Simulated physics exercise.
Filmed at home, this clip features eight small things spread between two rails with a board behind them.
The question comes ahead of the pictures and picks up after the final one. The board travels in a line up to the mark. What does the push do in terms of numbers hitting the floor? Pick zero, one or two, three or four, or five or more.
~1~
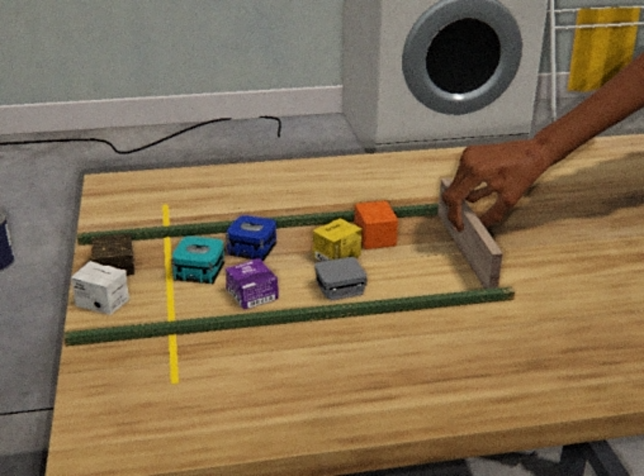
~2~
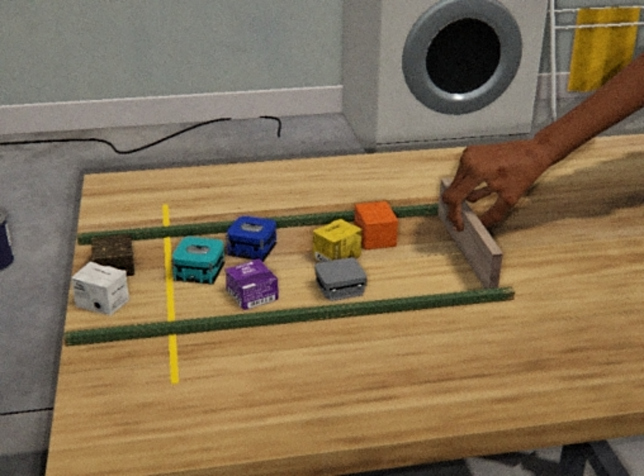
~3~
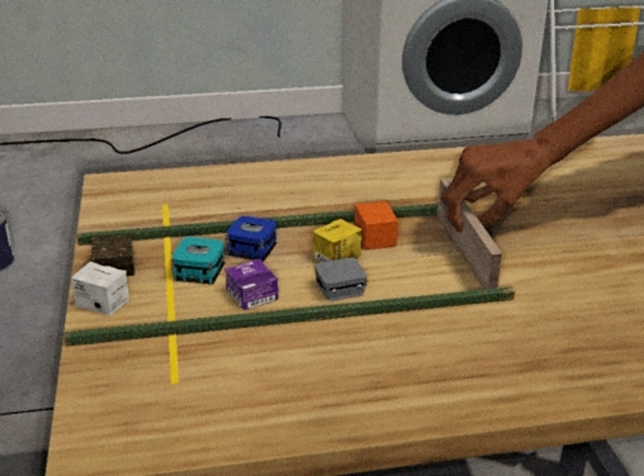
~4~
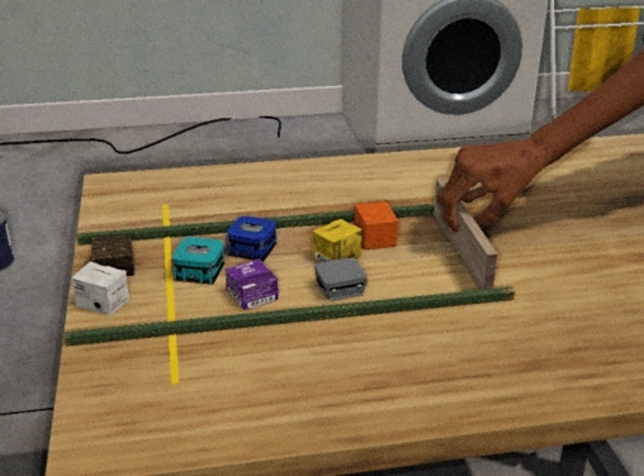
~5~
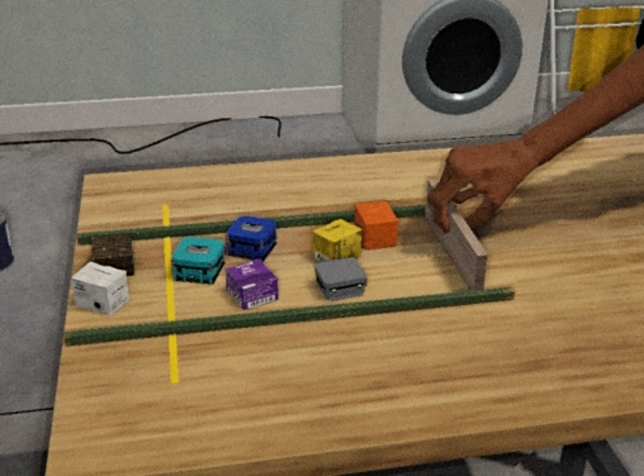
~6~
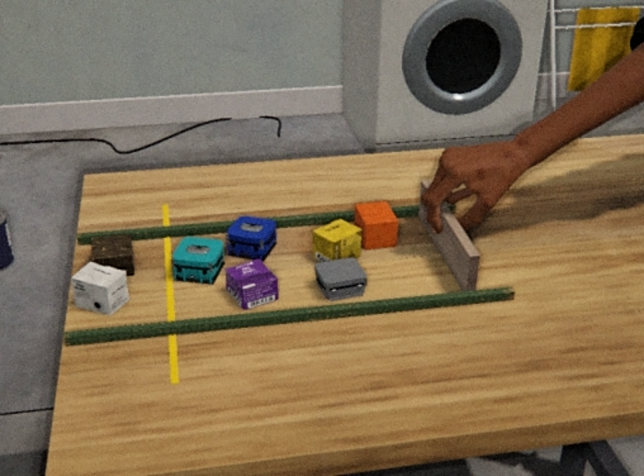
It sends one or two to the floor.
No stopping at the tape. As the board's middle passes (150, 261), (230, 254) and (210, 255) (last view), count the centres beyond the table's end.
First 2, then 0, then 0.
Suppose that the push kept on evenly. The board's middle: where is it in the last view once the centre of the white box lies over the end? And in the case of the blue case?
The middle is at (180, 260) when it's the white box, and at (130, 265) when it's the blue case.
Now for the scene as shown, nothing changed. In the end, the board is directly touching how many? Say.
It ends up touching 3.
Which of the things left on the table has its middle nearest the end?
It's the turquoise case that is foremost.
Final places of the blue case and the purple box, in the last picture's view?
The first sits around (111, 251), while the other sits around (104, 307).
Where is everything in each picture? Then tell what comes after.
White box (100, 289); black block (113, 256); turquoise case (199, 260); board (468, 232); tape (169, 280), in the first frame.
Black block (113, 257); blue case (252, 238), in the second frame.
Turquoise case (199, 260); grey case (340, 280), in the third frame.
White box (100, 289); board (463, 233), in the fourth frame.
Black block (113, 257); purple box (252, 284), in the fifth frame.
White box (100, 289); black block (113, 257); turquoise case (199, 260); board (447, 234); tape (169, 280), in the sixth frame.
Soon after, none off yet; white box at rest near (100, 289); black block at rest near (113, 257); turquoise case at rest near (199, 260).
At rest, the number that fall off is one or two; fallen, black block and white box.
